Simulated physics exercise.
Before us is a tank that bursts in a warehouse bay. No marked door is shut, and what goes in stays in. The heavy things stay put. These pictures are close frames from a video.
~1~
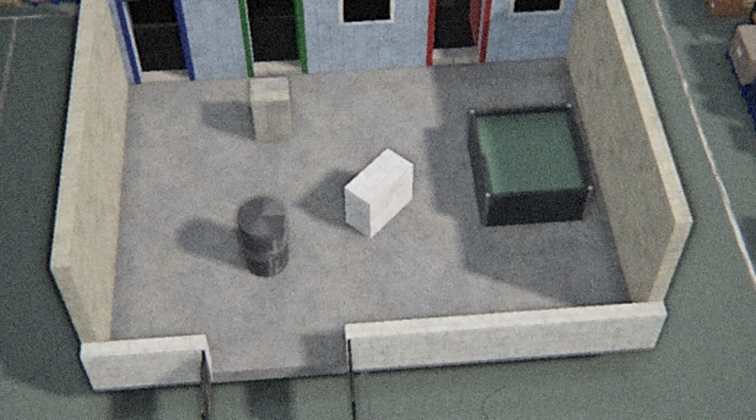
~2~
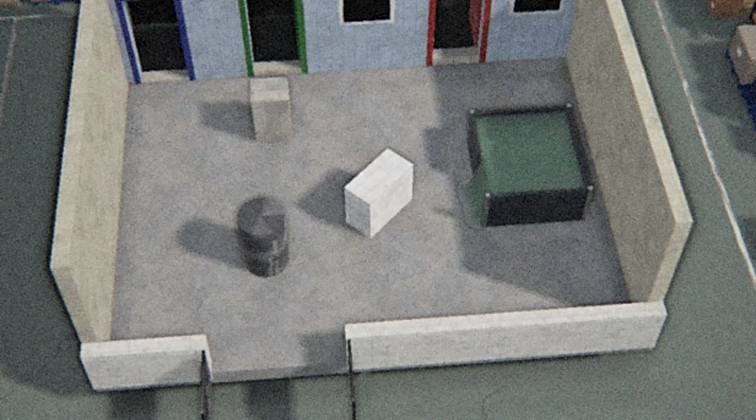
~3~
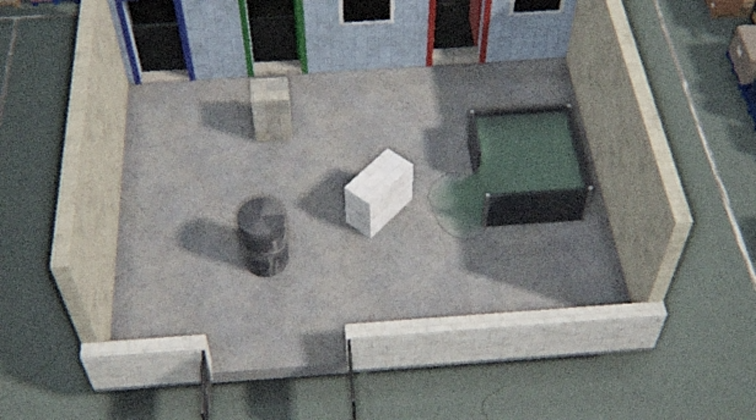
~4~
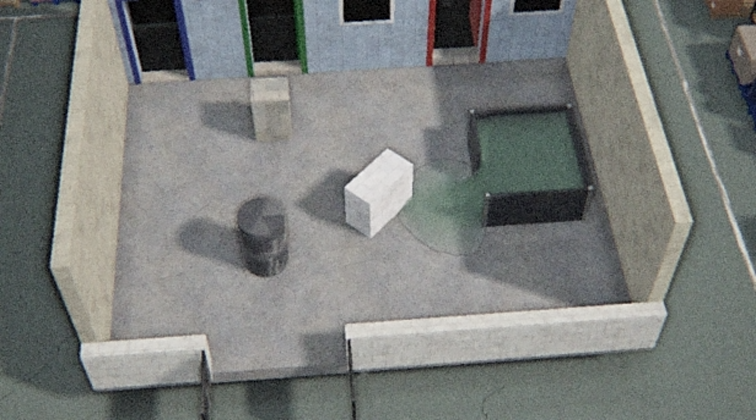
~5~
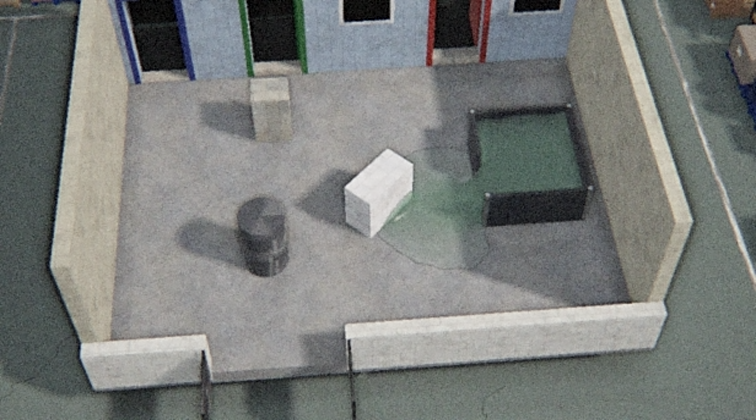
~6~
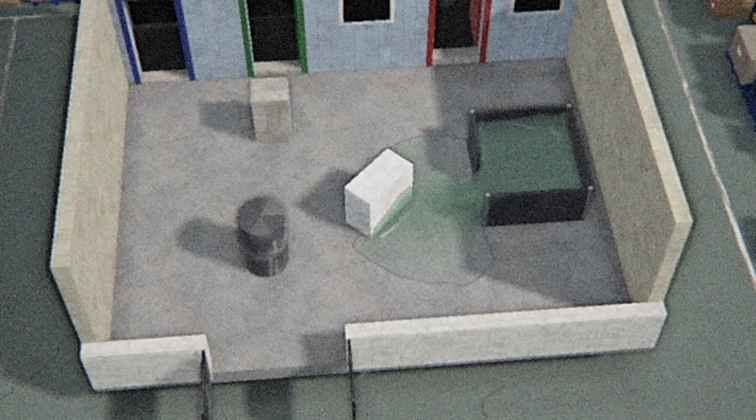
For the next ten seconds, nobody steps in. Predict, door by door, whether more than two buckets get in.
The green door does not pass two; the red door does not pass two; the blue door does not pass two.
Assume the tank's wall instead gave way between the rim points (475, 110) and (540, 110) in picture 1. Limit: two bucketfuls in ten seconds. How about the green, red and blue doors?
Green door: Short of the mark; red door: Beyond the mark; blue door: Beyond the mark.
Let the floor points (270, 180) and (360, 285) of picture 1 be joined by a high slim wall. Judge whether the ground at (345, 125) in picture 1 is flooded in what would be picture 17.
Swamped.
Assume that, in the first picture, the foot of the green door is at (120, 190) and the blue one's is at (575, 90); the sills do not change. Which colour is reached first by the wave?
Answer: The red-painted one.
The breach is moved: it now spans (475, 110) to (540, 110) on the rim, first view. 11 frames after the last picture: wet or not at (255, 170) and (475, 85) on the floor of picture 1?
Well, the first place would be still bare and the second one submerged.
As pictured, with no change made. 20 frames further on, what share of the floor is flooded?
That should be about 45 %.
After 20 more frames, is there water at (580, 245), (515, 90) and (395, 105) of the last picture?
Result, in order: Unflooded / unflooded / waterlogged.
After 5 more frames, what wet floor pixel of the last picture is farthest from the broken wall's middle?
I'd point to (259, 307).
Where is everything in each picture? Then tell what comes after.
In the first frame, still water in the tank at (529, 153).
In the second frame, water pours out at (483, 195) and has run to (466, 182).
In the third frame, water pours out at (483, 196) and has run to (439, 184).
In the fourth frame, water pours out at (482, 196) and has run to (401, 214).
In the fifth frame, the front is at (382, 232), out from the gap at (482, 196).
In the sixth frame, water pours out at (483, 195) and has run to (358, 245).
A moment on, water covers 20 % of the floor; the green door not reached, the red door not reached, the blue door not reached.
Next, water covers 35 % of the floor; the green door wet at the sill, nothing in, the red door not reached, the blue door not reached.
Then, water covers 45 % of the floor; the green door under two buckets in, the red door wet at the sill, nothing in, the blue door wet at the sill, nothing in.
Later, water covers 70 % of the floor; the green door under two buckets in, the red door wet at the sill, nothing in, the blue door wet at the sill, nothing in.
In the end, water covers 85 % of the floor; the green door under two buckets in, the red door wet at the sill, nothing in, the blue door under two buckets in.
